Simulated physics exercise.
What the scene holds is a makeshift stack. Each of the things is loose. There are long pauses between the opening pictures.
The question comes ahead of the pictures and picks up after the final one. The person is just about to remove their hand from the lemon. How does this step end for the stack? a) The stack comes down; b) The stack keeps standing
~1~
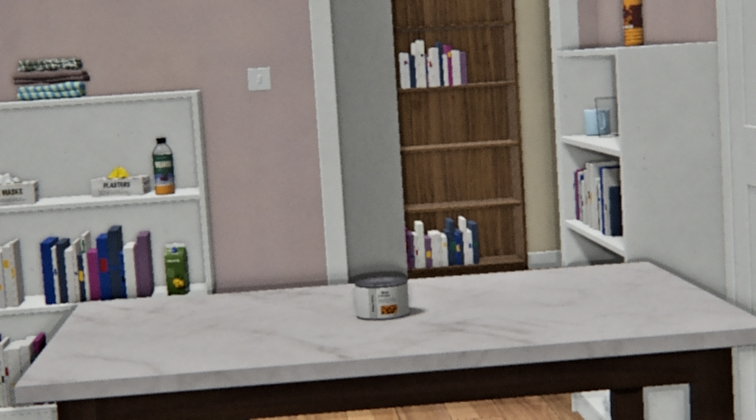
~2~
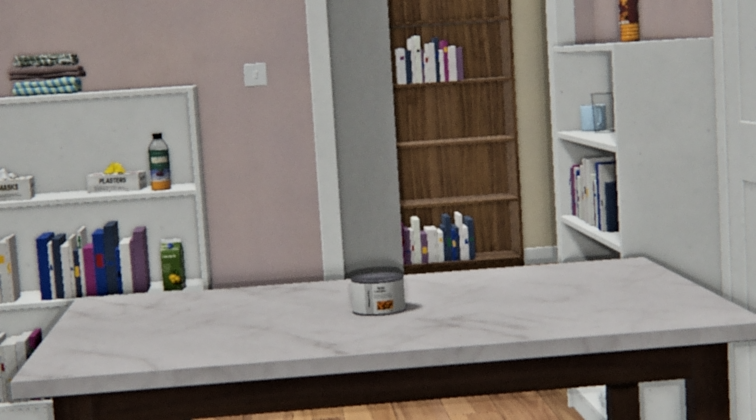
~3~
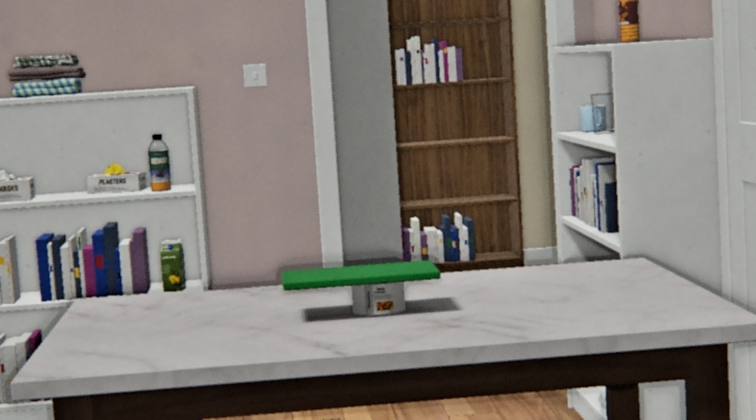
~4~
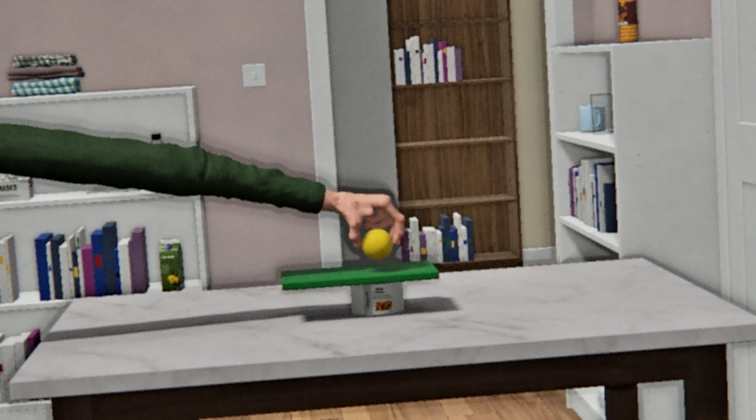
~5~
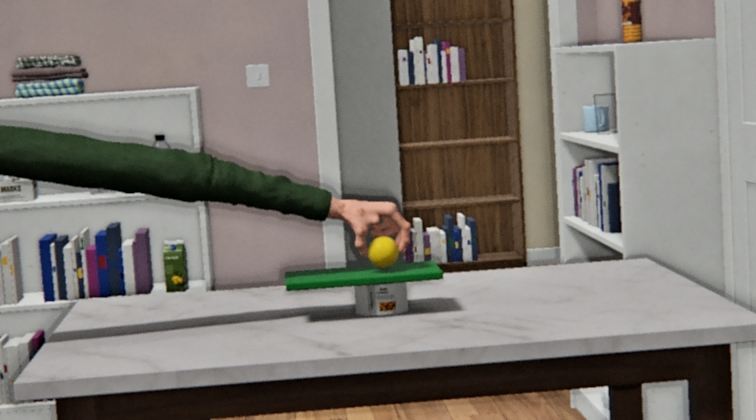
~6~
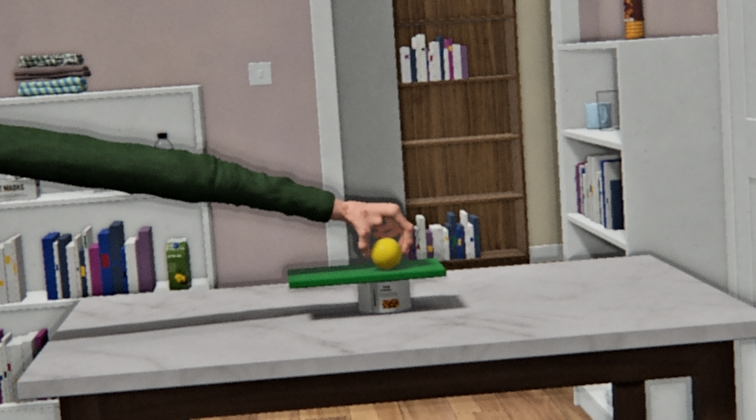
Option b: The stack keeps standing.
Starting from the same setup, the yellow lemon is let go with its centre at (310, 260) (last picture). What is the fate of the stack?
Topples.
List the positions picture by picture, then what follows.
In the first frame, the last thing is not in view yet.
In the second frame, the last thing is not in view yet.
In the third frame, the last thing is not in view yet; green lid (360, 275).
The fourth frame shows on its way; yellow lemon (377, 245); green lid (358, 275).
The fifth frame shows on its way; yellow lemon (383, 252); green lid (362, 276).
The sixth frame shows in place under the hand; yellow lemon (387, 254); green lid (365, 273).
Then, 0.20 s later than the last frame, all is still.
Then, 0.50 s later than the last frame, yellow lemon resting near (387, 254).
When it is over, all 3 as before. End places, in pixels of the last picture, yellow lemon near (387, 254). The stack holds.
